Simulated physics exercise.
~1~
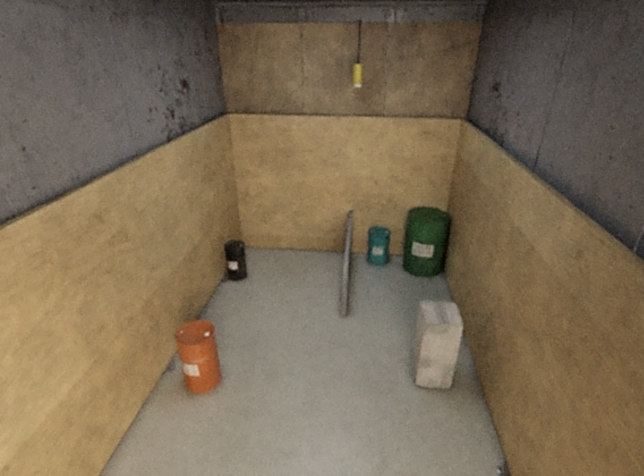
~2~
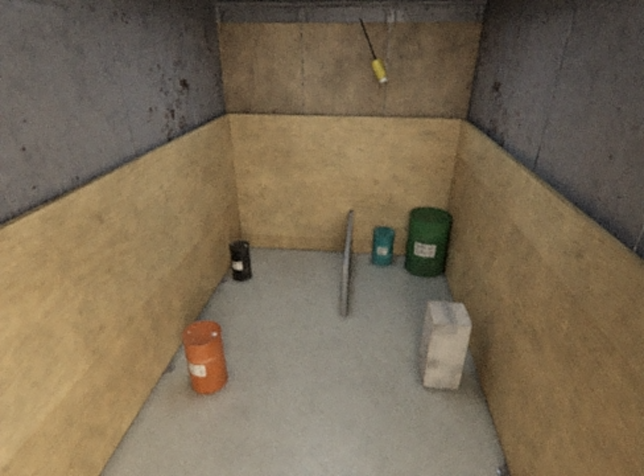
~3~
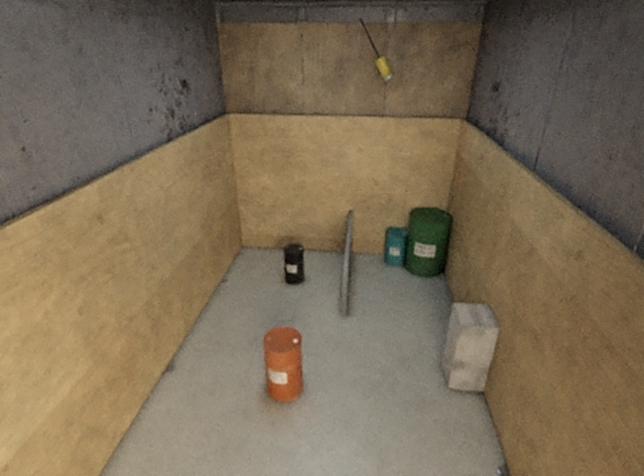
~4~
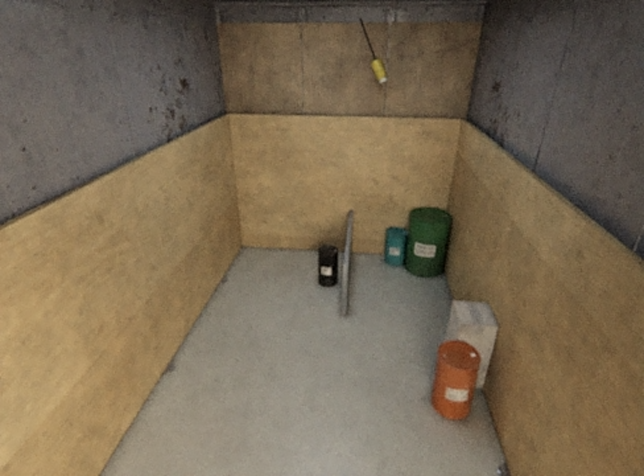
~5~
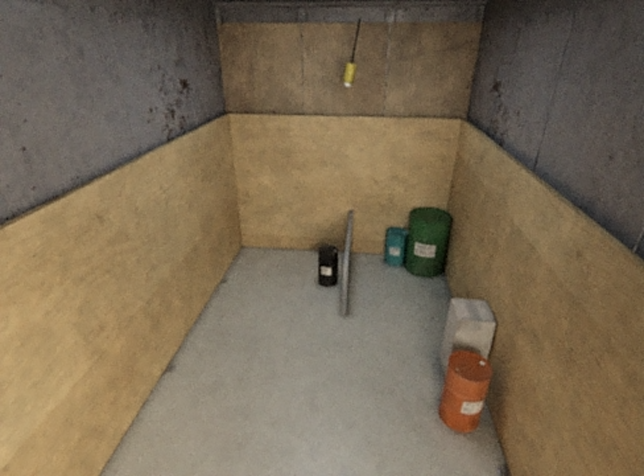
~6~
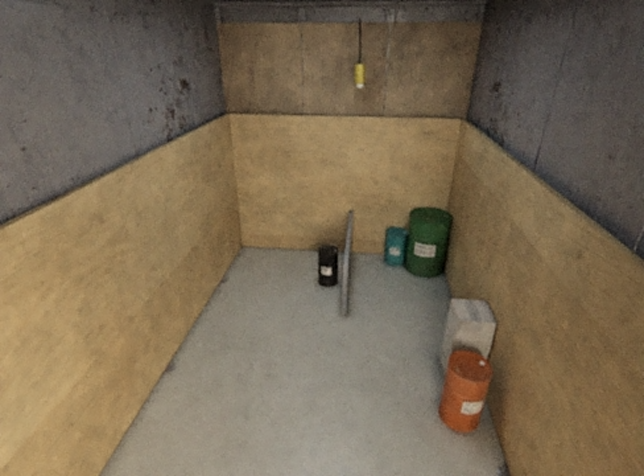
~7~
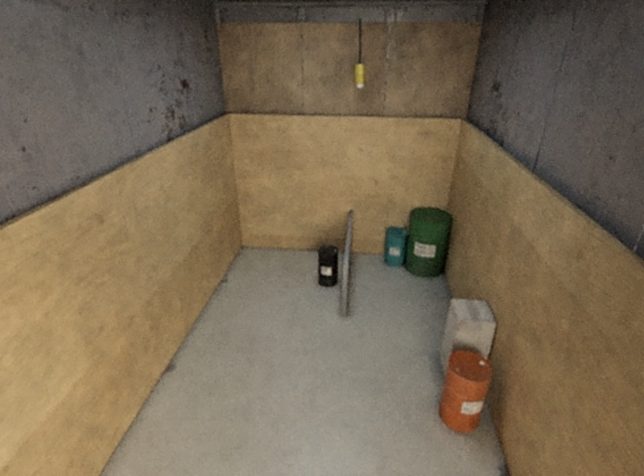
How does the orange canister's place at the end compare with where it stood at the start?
At the start the orange canister stands on the left side of the floor, well away from the white box. By the end it stands upright near the right wall, just in front of the box.
